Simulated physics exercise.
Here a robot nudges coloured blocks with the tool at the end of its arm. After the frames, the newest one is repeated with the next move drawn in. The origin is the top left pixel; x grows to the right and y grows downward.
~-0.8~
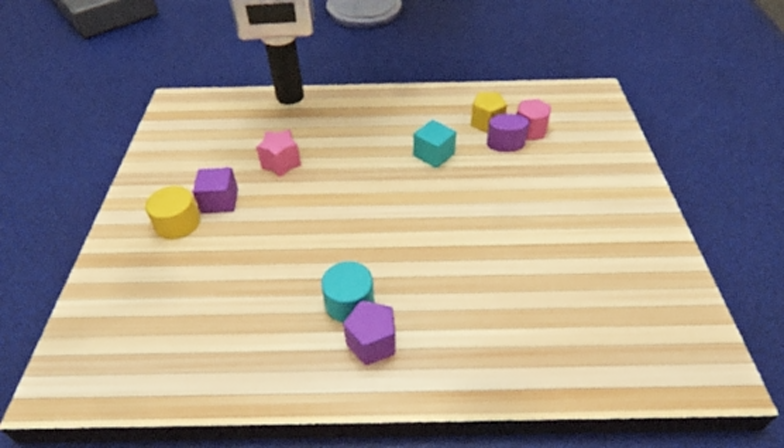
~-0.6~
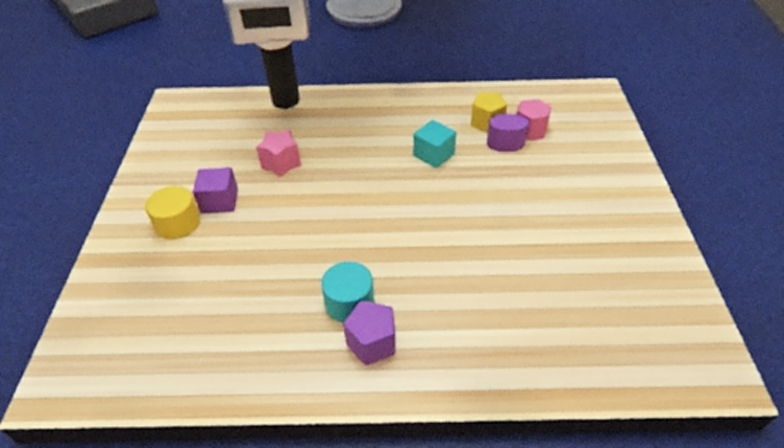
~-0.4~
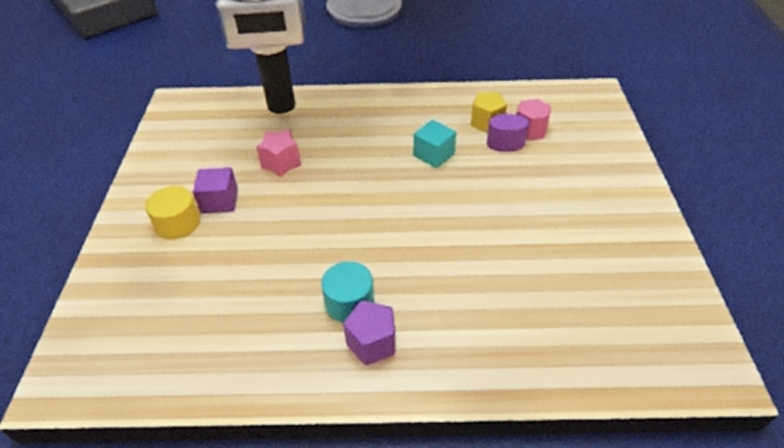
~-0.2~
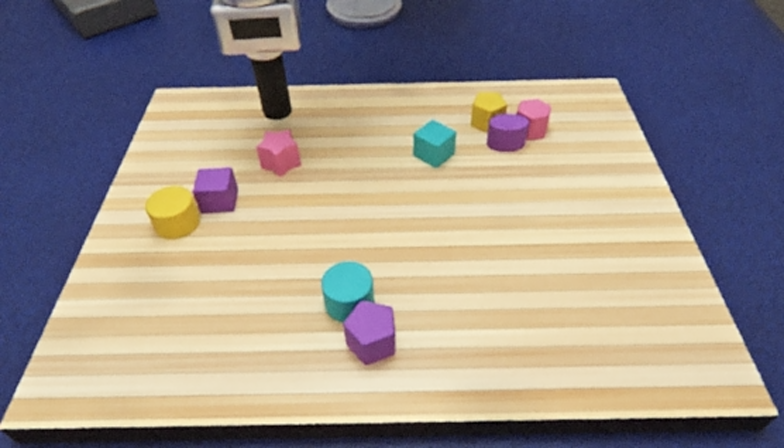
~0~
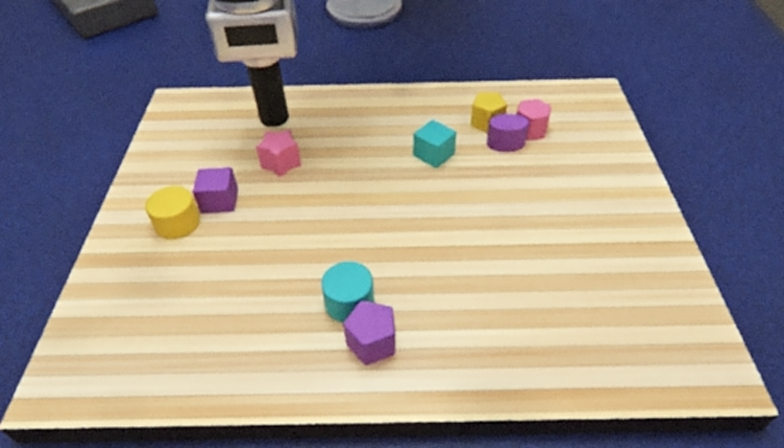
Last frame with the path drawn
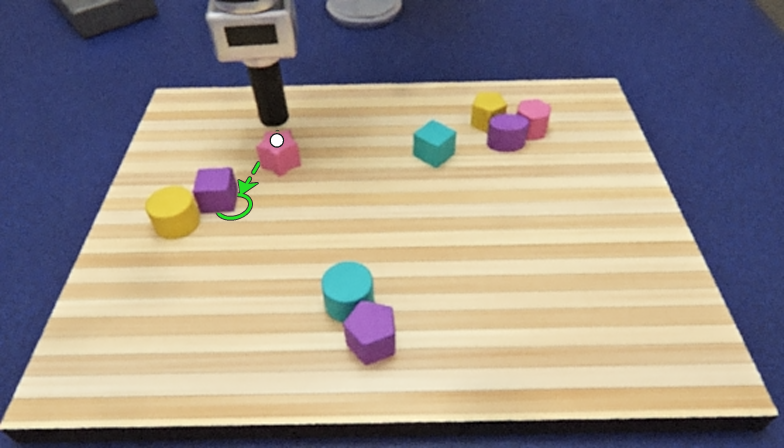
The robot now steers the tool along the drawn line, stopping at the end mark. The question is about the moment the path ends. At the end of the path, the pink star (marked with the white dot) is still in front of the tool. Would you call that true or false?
The statement is incorrect.
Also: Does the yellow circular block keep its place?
I believe not.
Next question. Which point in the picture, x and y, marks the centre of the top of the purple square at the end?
Pixel (190, 204).
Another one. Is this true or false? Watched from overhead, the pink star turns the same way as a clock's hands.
False
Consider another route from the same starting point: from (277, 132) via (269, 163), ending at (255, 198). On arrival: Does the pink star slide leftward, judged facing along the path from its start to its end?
I believe so.
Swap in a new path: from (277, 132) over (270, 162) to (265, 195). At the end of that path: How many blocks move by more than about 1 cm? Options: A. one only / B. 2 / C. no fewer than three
A.
The drawn path runs from (277, 132) to (234, 206); the dot is on the pink star.
What follows on the original path. One third of the way, tool (260, 142); pink star (278, 147), turned 35° anticlockwise.
Two thirds of the way, tool (245, 167); pink star (277, 155), turned 80° anticlockwise.
At the end, tool (230, 193); yellow circular block (143, 213); purple square (190, 204), turned 15° clockwise; pink star (277, 156), turned 80° anticlockwise.
